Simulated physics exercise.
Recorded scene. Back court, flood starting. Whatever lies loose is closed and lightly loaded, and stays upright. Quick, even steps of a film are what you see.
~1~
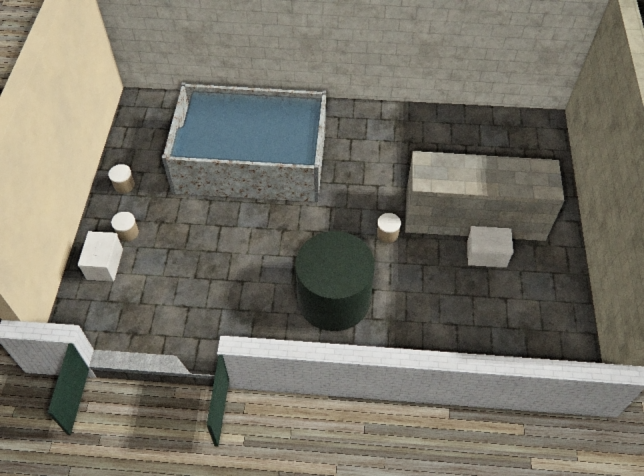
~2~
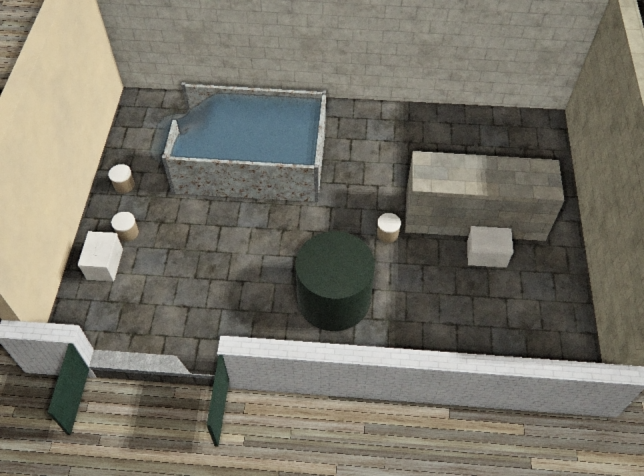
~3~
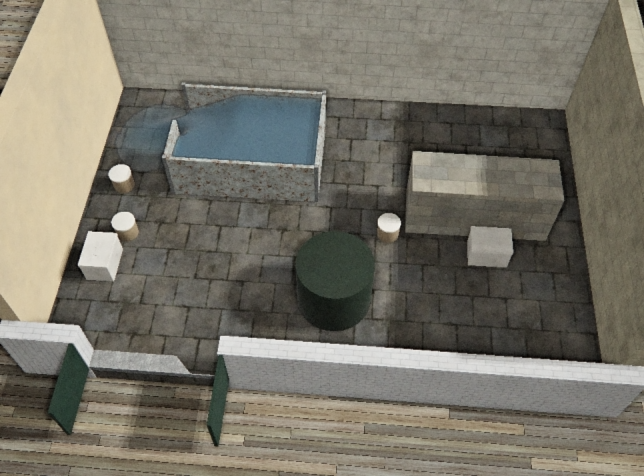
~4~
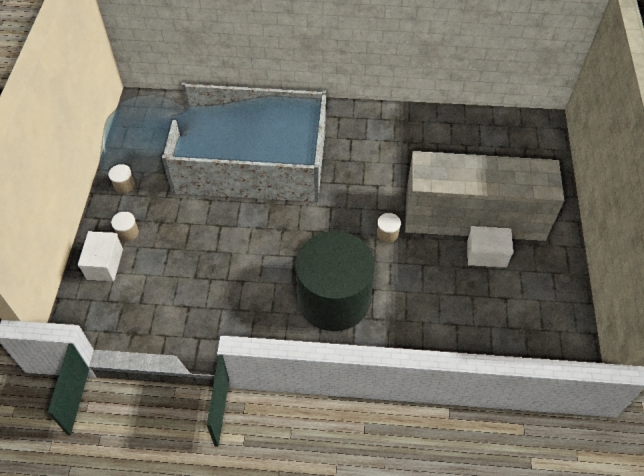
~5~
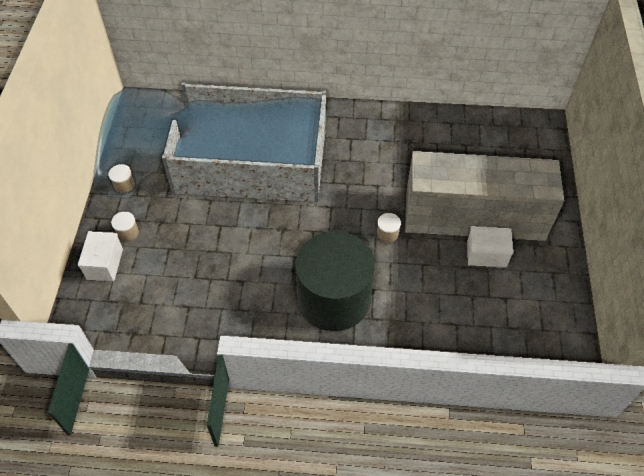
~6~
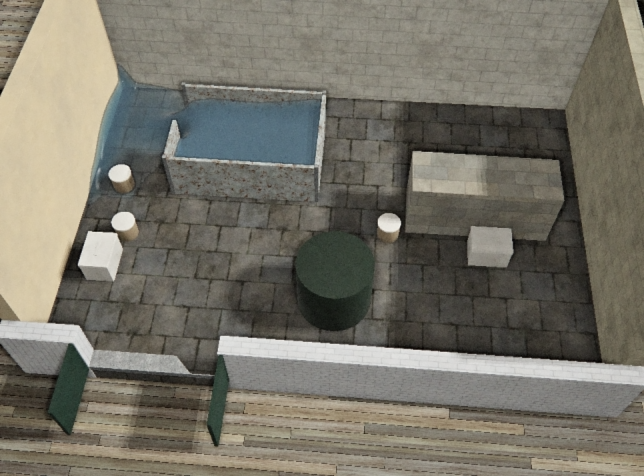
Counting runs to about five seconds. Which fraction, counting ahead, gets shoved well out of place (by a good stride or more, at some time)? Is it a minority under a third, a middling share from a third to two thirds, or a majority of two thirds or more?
A middling share.
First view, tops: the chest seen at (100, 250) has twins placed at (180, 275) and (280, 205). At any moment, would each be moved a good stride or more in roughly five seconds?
Listed in order: Shoved clear, then hardly budges.
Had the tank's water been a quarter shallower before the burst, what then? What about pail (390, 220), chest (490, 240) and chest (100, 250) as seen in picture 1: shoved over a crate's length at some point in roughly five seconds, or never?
Respectively, never gets that far, never gets that far, gets that far.
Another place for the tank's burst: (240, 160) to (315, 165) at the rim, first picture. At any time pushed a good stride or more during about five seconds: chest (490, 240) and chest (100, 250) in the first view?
Lab note, as listed: Reached that mark / stayed below that mark.
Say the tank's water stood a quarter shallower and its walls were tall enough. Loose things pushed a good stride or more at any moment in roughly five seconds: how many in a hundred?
60 % or so.
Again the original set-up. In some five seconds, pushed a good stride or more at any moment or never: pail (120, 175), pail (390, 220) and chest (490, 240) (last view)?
Listed order gives past that mark, then below that mark, and lastly below that mark.
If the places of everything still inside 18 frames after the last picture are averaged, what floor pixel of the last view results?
The mean position lies close to (310, 251).
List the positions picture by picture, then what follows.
A pail at (120, 173) rests on the ground; a pail at (389, 222) rests on the ground; 0 of 5 have shifted, in the first picture.
A pail at (120, 173), on the bottom; a pail at (389, 222) rests on the ground; 0 of 5 have shifted, in the second picture.
A pail at (120, 173), on the bottom; a pail at (389, 222), on the bottom; 0 of 5 have shifted, in the third picture.
A pail at (120, 173) rests on the ground; a pail at (389, 222), on the bottom; 0 of 5 have shifted, in the fourth picture.
A pail at (120, 173) rests on the ground; a pail at (389, 222) rests on the ground; 0 of 5 have shifted, in the fifth picture.
A pail at (120, 173), on the bottom; a pail at (389, 222), on the bottom; 0 of 5 have shifted, in the sixth picture.
A moment on, 0 of 5 are well off their spots; 0 afloat.
Next, 3 of 5 are well off their spots; 0 afloat.
Later, 3 of 5 are well off their spots; 0 afloat.
In the end, 3 of 5 are well off their spots, and 3 have been at some point; 0 afloat.
